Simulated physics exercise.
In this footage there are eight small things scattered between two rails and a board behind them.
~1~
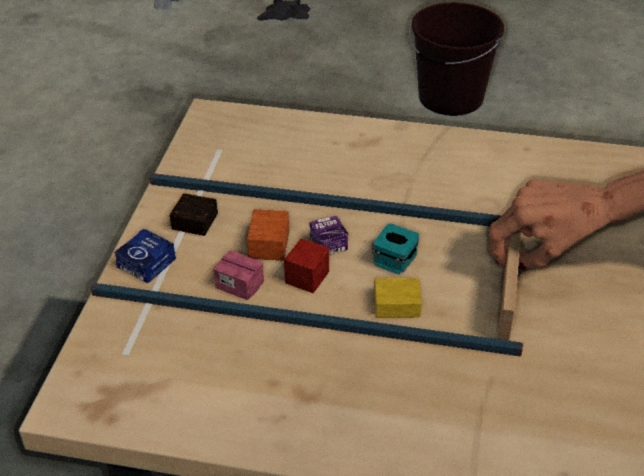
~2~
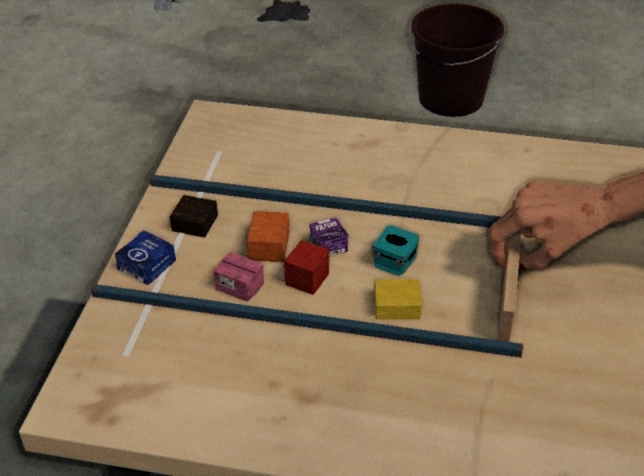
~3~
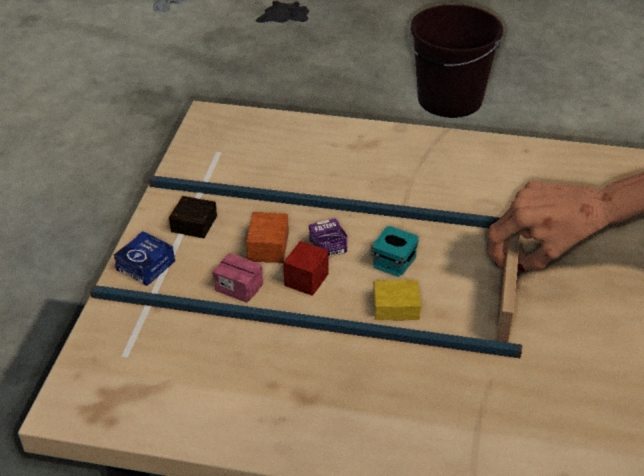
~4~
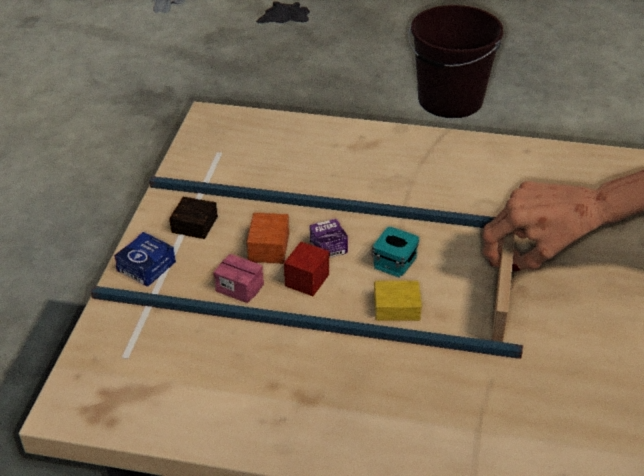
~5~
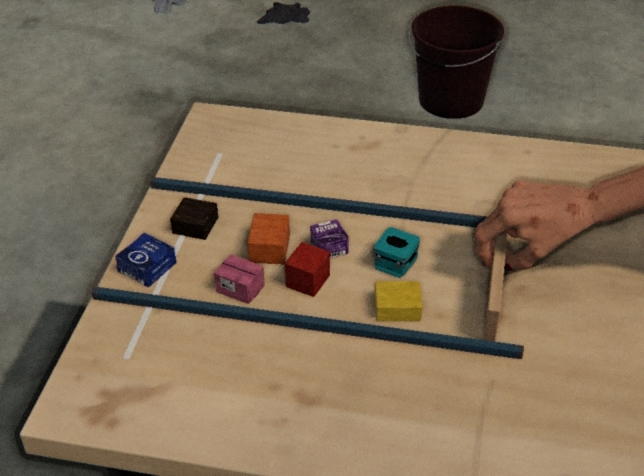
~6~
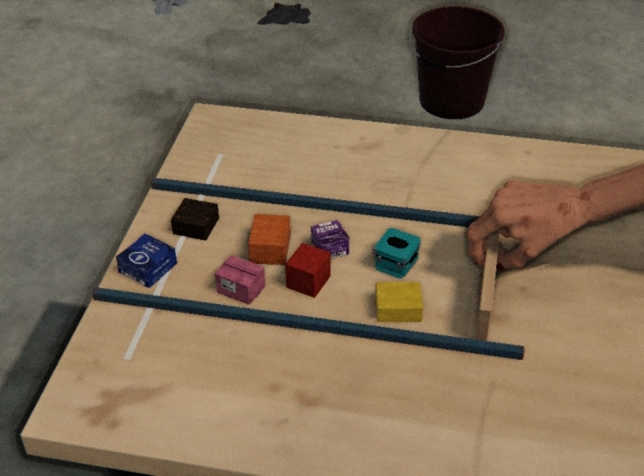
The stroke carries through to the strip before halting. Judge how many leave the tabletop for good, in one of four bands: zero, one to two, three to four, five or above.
Fallen: Above two, below five.
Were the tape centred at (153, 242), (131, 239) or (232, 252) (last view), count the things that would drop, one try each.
Try 1: 6; try 2: 8; try 3: 1.
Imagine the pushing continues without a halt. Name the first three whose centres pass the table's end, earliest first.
You'd get the black block first, then the blue box, and the orange block after that.
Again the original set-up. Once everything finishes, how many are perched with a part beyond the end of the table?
2.
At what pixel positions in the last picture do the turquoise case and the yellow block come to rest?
The turquoise case ends up near (168, 222), and the yellow block near (143, 269).
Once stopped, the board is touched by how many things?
Number: 2.
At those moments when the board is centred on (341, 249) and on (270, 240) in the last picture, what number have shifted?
I get 5 at the one place and 7 at the other.
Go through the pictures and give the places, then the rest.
In the first picture, blue box (146, 256); black block (194, 214); pink box (239, 276); board (511, 267); tape (178, 241).
In the second picture, black block (194, 216); yellow block (398, 299).
In the third picture, pink box (238, 278); board (510, 269).
In the fourth picture, blue box (145, 259); red block (307, 269).
In the fifth picture, black block (195, 218); purple box (329, 240).
In the sixth picture, blue box (147, 260); black block (195, 219); pink box (240, 280); board (490, 268); tape (179, 245).
Early on, none off yet; blue box at rest near (147, 260); black block at rest near (195, 219); pink box at rest near (240, 280).
A while later, none off yet; blue box at rest near (147, 260); black block at rest near (195, 219); pink box travelled a little near (226, 281).
Further along, none off yet; blue box travelled about its own width near (121, 252); black block leaning a little near (118, 213); pink box travelled well along near (142, 277).
Finally, the number that fall off is three or four; lost, orange block, pink box, black block and blue box.
